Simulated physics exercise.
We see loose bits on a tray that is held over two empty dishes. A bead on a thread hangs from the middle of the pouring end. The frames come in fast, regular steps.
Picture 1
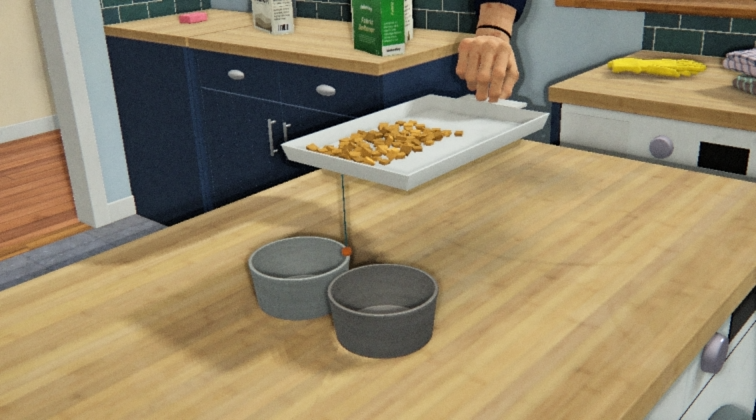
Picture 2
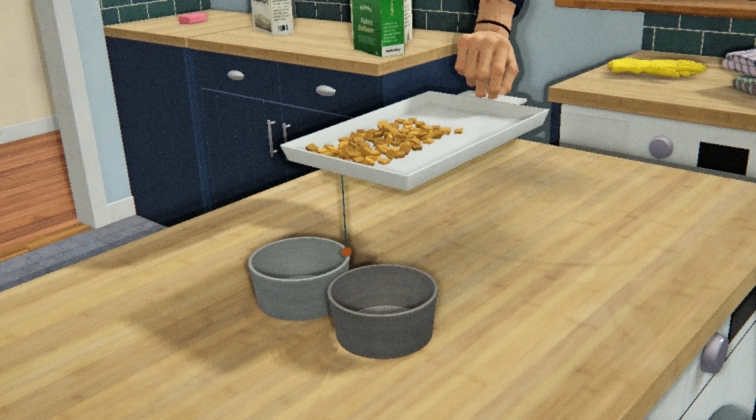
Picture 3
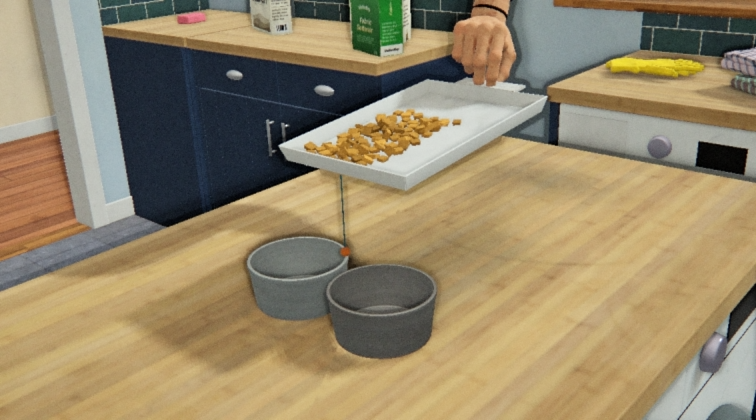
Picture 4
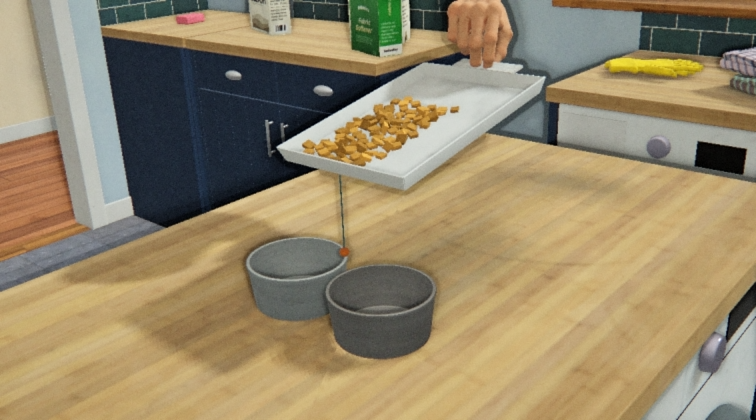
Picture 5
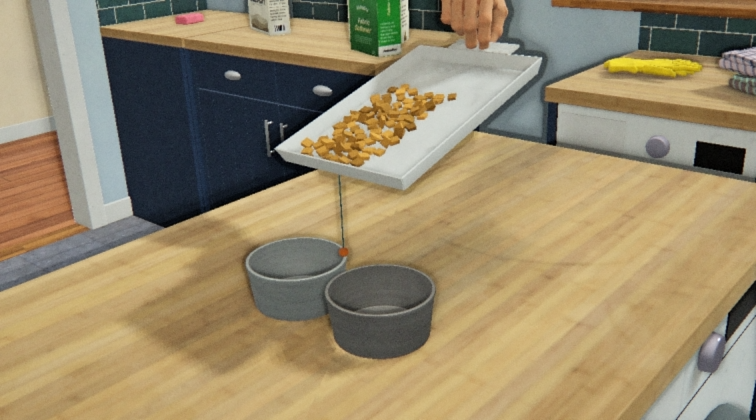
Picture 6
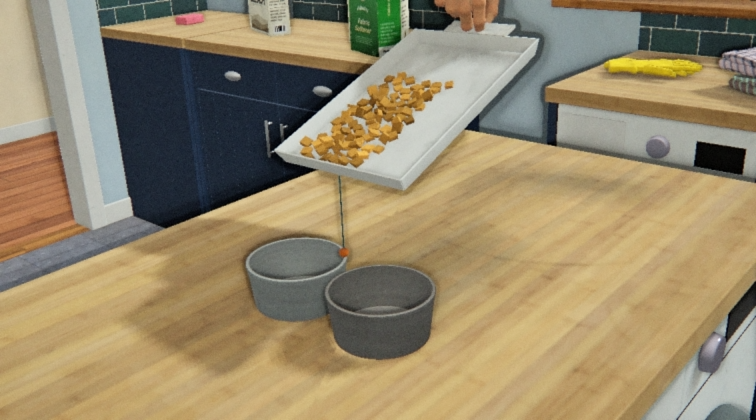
A hand raises the far end of a white tray of cereal squares above two empty dishes.
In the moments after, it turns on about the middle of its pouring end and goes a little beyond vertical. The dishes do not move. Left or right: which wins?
More goes to the left dish.
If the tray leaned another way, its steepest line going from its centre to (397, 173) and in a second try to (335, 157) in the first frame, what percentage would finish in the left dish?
First some 0, then 100 per cent.
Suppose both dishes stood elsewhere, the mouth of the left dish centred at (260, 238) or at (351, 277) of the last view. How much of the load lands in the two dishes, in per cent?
First some 40, then 40 per cent.
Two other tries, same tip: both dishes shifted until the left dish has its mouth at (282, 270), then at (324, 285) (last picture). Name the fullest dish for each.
The first try: The left one. The second: The dish on the left.
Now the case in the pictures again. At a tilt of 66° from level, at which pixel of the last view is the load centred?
At about (324, 153).
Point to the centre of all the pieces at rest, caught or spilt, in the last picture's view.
Close to (301, 308).
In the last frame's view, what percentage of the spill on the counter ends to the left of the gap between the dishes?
Some 90 per cent.
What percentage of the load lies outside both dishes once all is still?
Roughly 20 in a hundred.
Just after the last frame, tray tipped steeply; almost all on the tray; just a few in the air.
A moment on, tray tipped past a quarter turn; about a tenth on the tray; about a tenth in the right dish; roughly a third in the left dish; about a tenth outside both; roughly a third in the air.
Further on, tray tipped past a quarter turn; roughly a quarter in the right dish; roughly half in the left dish; roughly a quarter outside both.
When it is over, tray tipped past a quarter turn; roughly a quarter in the right dish; roughly half in the left dish; roughly a quarter outside both.
